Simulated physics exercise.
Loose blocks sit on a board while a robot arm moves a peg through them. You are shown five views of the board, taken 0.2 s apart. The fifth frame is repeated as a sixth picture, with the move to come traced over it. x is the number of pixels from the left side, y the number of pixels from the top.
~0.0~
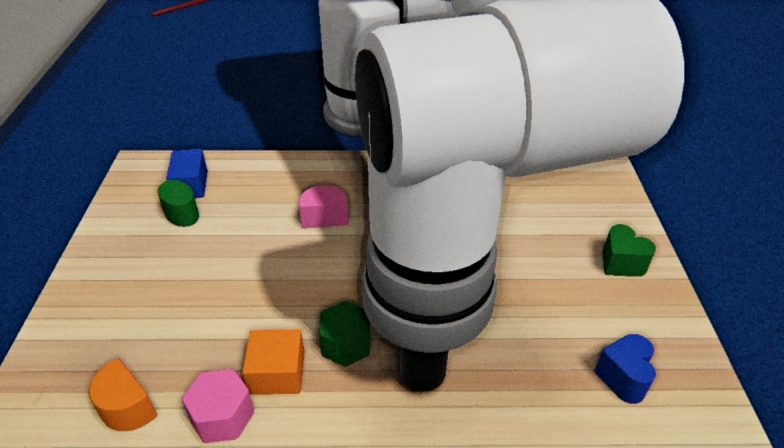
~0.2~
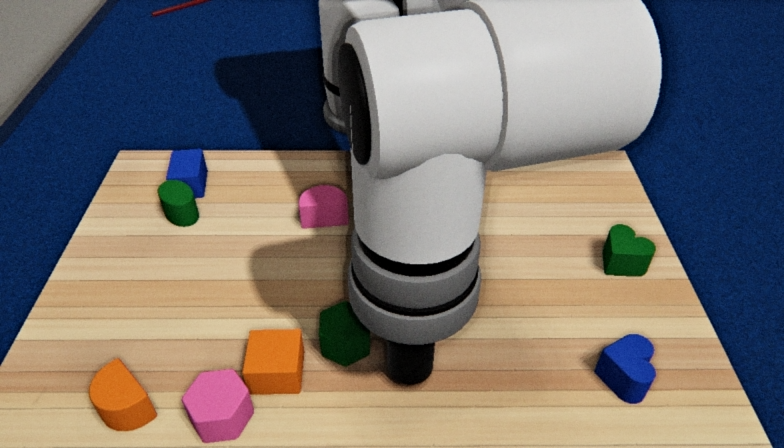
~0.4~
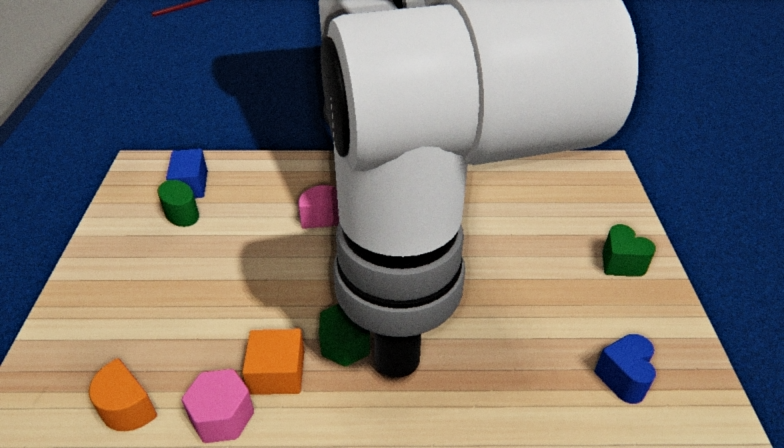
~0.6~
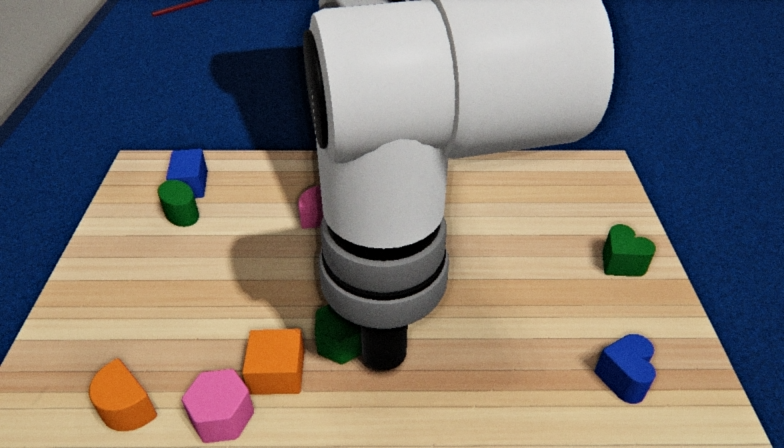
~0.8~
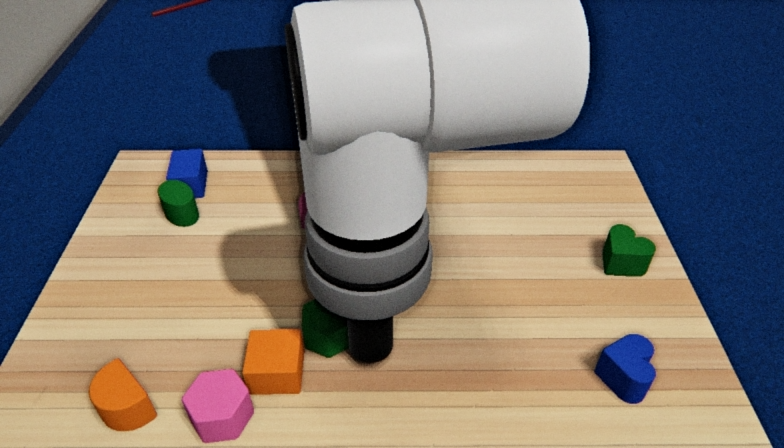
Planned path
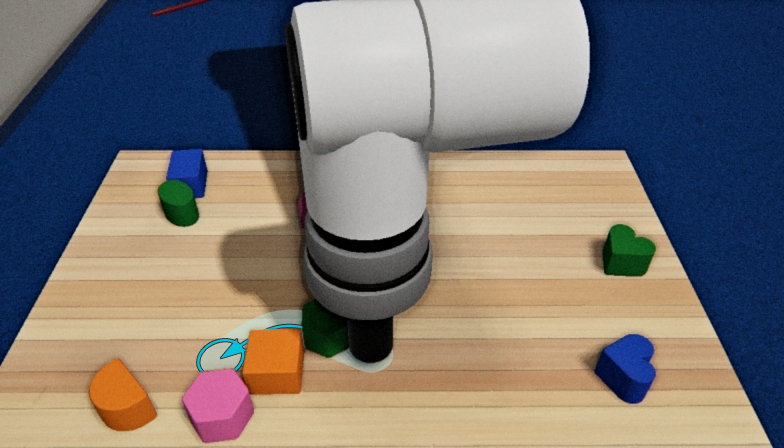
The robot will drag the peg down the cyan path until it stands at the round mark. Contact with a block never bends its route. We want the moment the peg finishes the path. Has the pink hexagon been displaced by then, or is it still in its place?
Here's my answer: The pink hexagon remains in position.
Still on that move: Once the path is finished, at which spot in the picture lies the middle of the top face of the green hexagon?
About (238, 280).
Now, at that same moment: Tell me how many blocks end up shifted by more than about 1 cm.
That push would leave one block displaced by more than about 1 cm.
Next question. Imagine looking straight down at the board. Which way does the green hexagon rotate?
Its rotation is clockwise.
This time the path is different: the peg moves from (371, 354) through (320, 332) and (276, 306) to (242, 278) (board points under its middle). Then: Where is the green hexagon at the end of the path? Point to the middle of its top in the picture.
About (193, 261).
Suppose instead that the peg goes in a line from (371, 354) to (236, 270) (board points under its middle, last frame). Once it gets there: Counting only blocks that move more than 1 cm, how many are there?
Once the path ends, one block will have shifted.
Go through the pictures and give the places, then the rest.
Peg tip (423, 372); block tops, pink hexagon (215, 394); orange four-sided block (272, 350); green hexagon (344, 321), in the first frame.
Peg (410, 366); blocks unchanged, in the second frame.
Peg (398, 359); blocks unchanged, in the third frame.
Peg (384, 352); green hexagon (340, 319), in the fourth frame.
Peg (371, 345); pink hexagon (215, 394); orange four-sided block (272, 350); green hexagon (327, 313), in the fifth frame.
Path on the board, from (371, 354) over (322, 334) and (270, 329) to (221, 358).
What follows on the original path. One third of the way, peg (320, 325); green hexagon (279, 293).
Two thirds of the way, peg (268, 320); green hexagon (241, 280), turned 40° clockwise.
At the end, peg (218, 349); pink hexagon in place; orange four-sided block (268, 354), turned 20° anticlockwise; green hexagon (238, 280), turned 50° clockwise.
